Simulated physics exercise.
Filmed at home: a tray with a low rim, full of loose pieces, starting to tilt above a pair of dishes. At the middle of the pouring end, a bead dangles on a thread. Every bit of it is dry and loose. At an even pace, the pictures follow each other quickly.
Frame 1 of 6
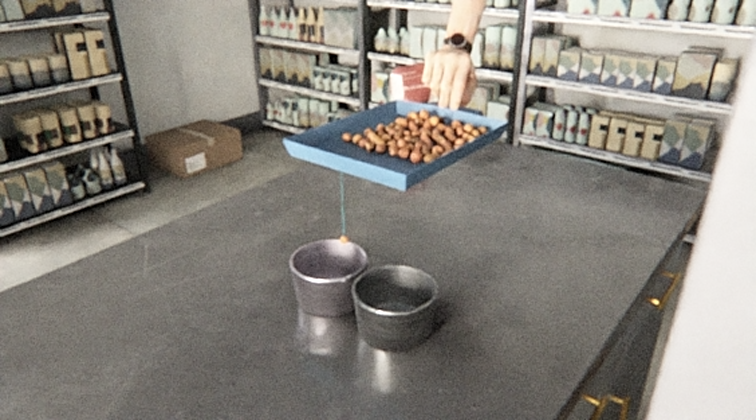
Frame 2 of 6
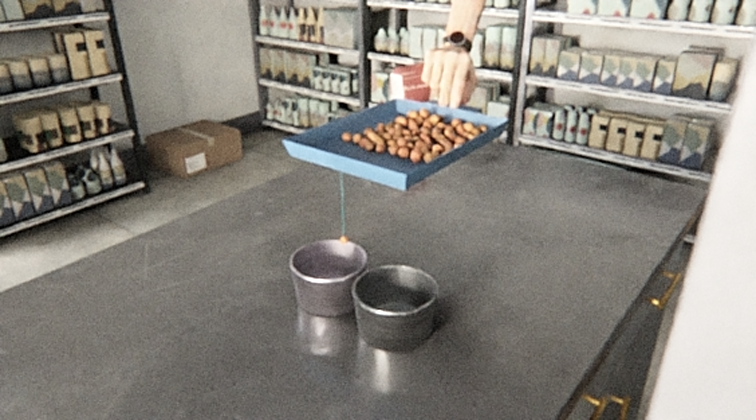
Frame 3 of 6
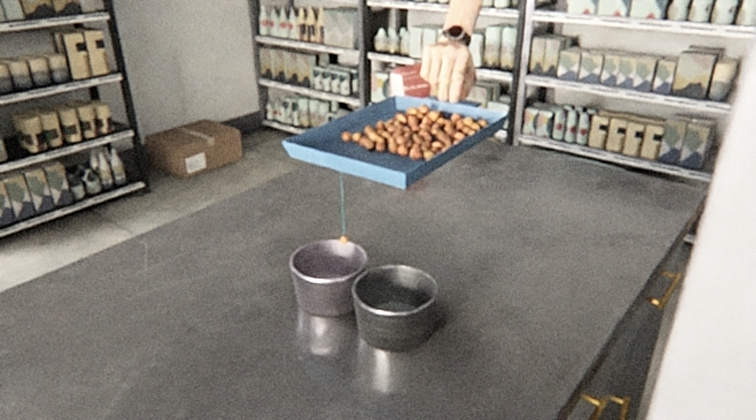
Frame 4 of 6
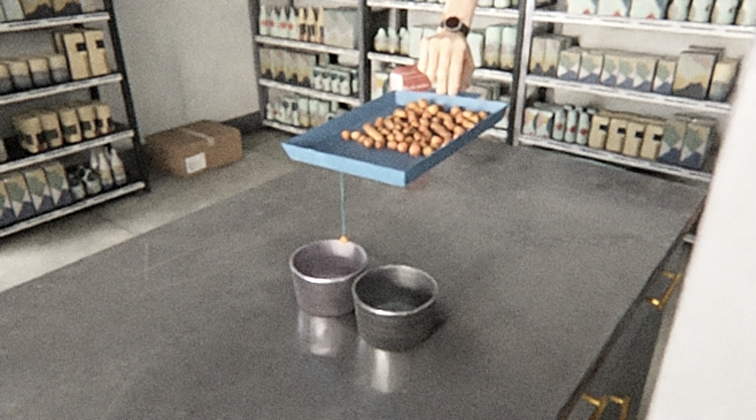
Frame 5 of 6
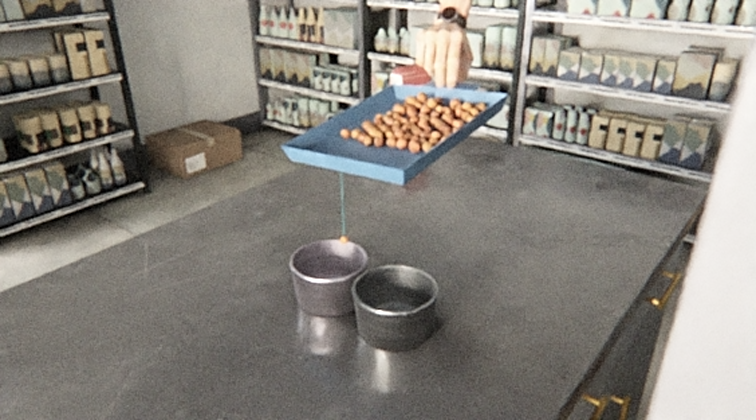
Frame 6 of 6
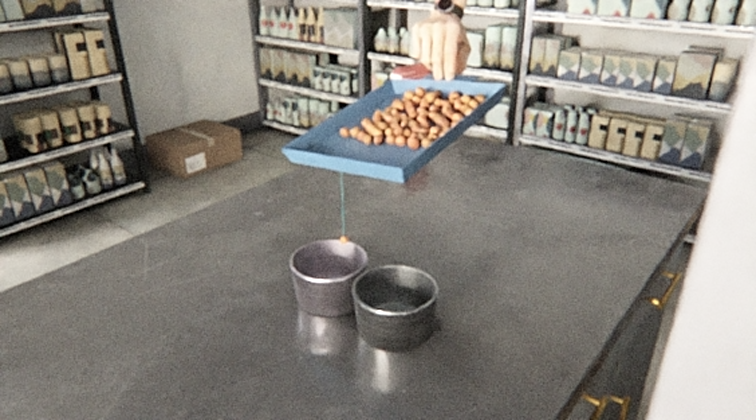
A hand slowly raised the far end of a blue tray of hazelnuts, tipping it slightly toward its near left corner, while two metal dishes and a hanging bead stayed still below.
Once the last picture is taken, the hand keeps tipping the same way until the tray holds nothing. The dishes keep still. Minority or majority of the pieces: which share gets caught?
I expect the dishes to receive the lesser amount.
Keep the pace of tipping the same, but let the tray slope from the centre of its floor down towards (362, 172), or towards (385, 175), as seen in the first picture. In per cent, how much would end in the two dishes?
I'd say some 70 in a hundred at first, then 90 in a hundred.
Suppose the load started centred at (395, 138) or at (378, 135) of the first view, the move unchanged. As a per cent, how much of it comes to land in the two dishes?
Near 10 and 10 percent respectively.
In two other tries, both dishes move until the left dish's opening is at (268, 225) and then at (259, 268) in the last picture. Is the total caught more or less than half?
Together the dishes get beyond half first, then less than a half.
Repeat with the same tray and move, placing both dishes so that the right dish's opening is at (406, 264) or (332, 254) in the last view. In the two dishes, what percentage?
Respectively 0 percent and 80 percent.
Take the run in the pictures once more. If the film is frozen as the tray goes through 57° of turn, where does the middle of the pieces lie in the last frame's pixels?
I'd mark the middle close to (331, 134).
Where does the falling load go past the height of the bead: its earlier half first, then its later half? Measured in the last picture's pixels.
(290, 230) first, (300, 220) later.
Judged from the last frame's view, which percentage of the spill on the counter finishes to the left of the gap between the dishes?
Estimate: Near 100 per cent.
Shortly afterwards, tray tipped steeply; all but a few on the tray; only a few in the air.
Next, tray tipped right over; near two thirds on the tray; only a few in the left dish; a little outside both; a little in the air.
Some moments later, tray tipped past a quarter turn; a little in the left dish; all but a few outside both.
In the end, tray tipped past a quarter turn; none at all in the right dish; a little in the left dish; all but a few outside both.
